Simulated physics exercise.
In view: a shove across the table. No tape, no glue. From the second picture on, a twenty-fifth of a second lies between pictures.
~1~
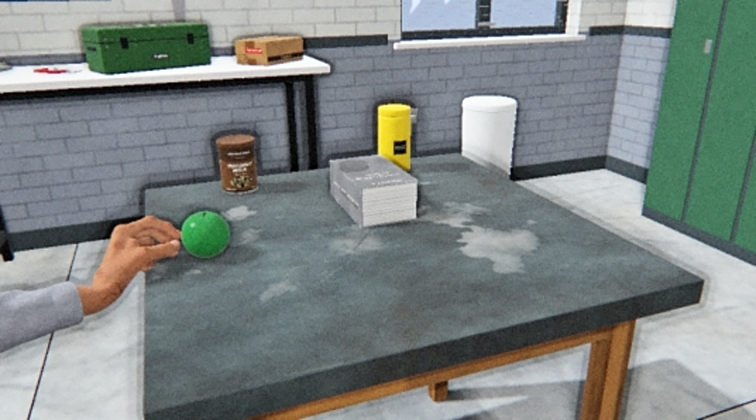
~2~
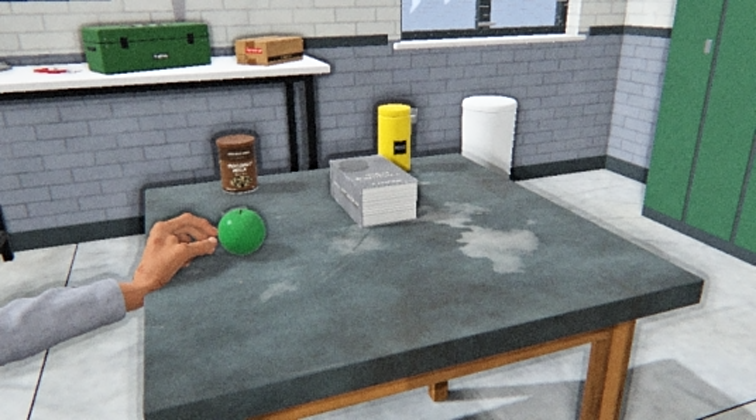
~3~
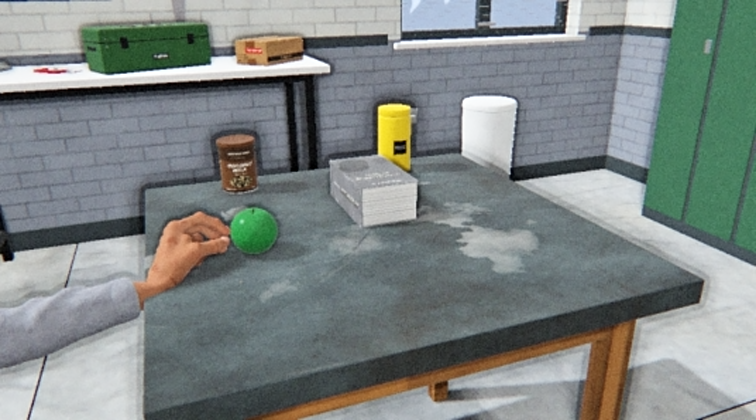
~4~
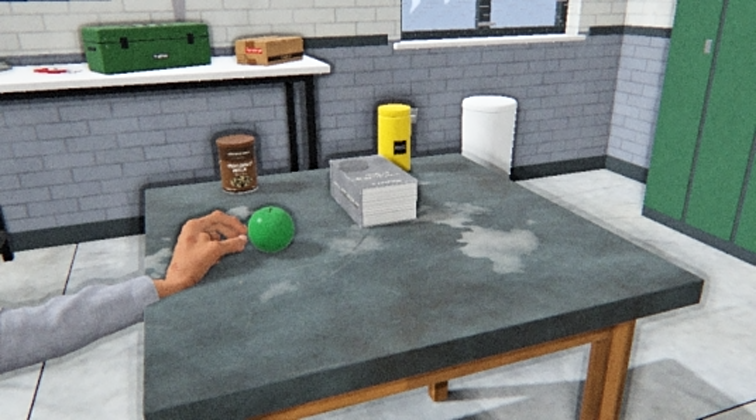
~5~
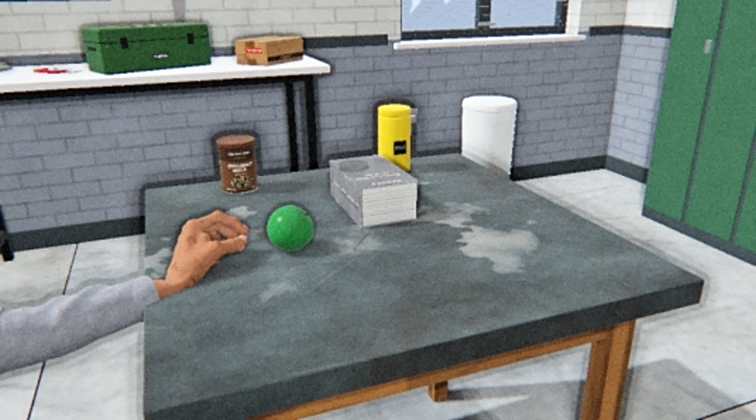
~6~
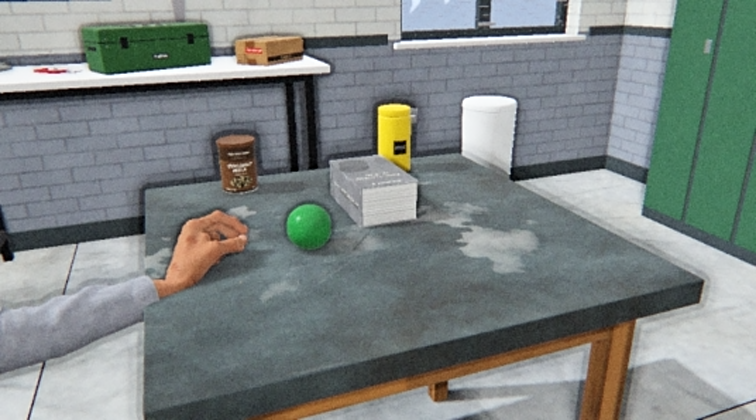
In this clip, a hand pushes a green apple rightward across a dark, worn tabletop, then stays back as the apple rolls a short way on toward the front of a gray box.
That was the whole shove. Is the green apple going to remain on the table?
The green apple goes over the edge.
Then, 0.50 s after the last picture, green apple rolled well along near (517, 211).
Then, 1.10 s after the last picture, green apple now off the table.
By the end, off the table, green apple.
